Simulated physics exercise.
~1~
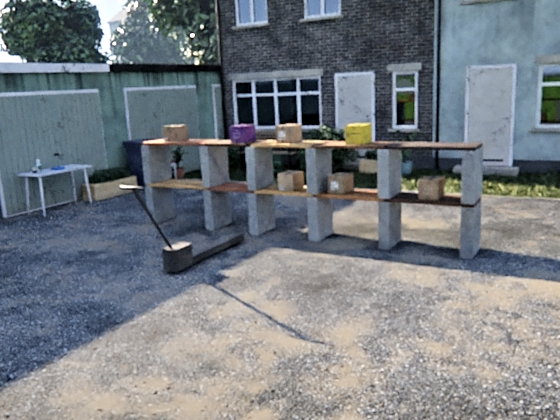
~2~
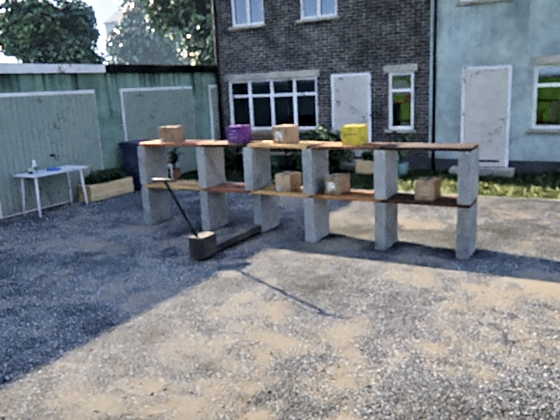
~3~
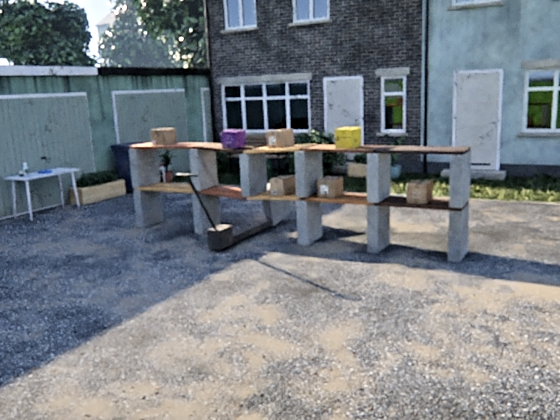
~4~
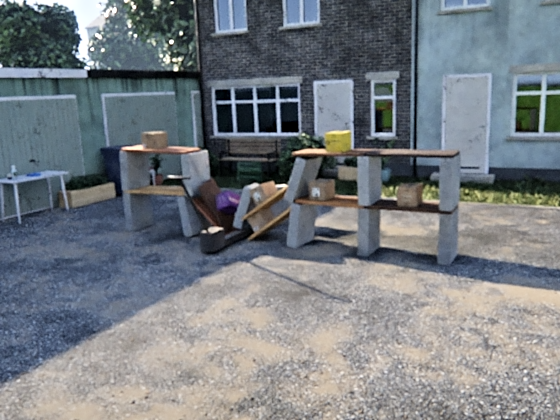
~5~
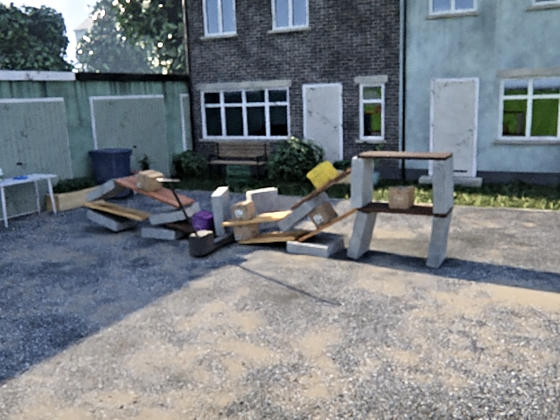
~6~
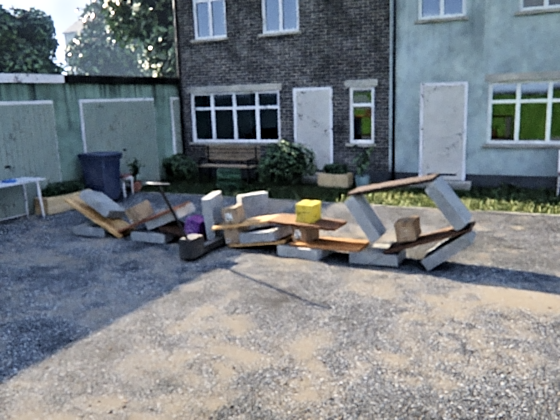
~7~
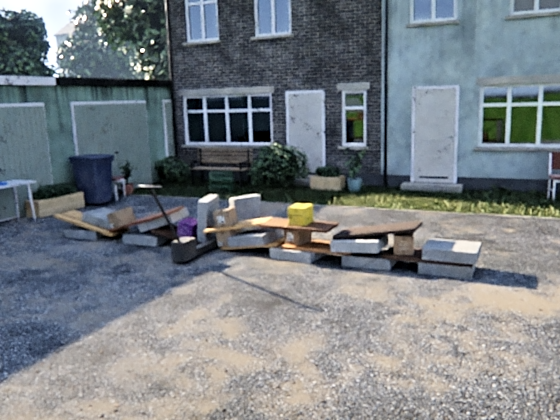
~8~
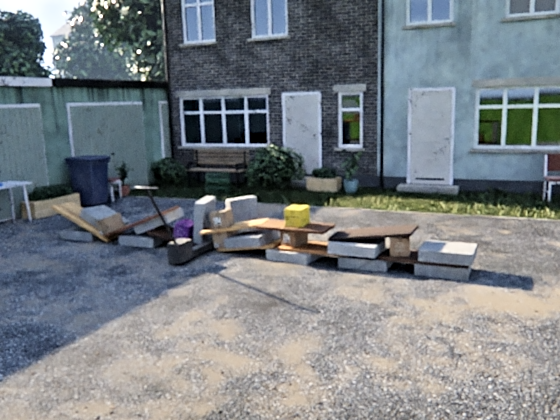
In a gravel yard outside some houses, a low jack slid into the foot of a two-tier shelf of boards on pale blocks, and the whole row collapsed from the left and middle to the right, leaving a low heap with the yellow carton on top.
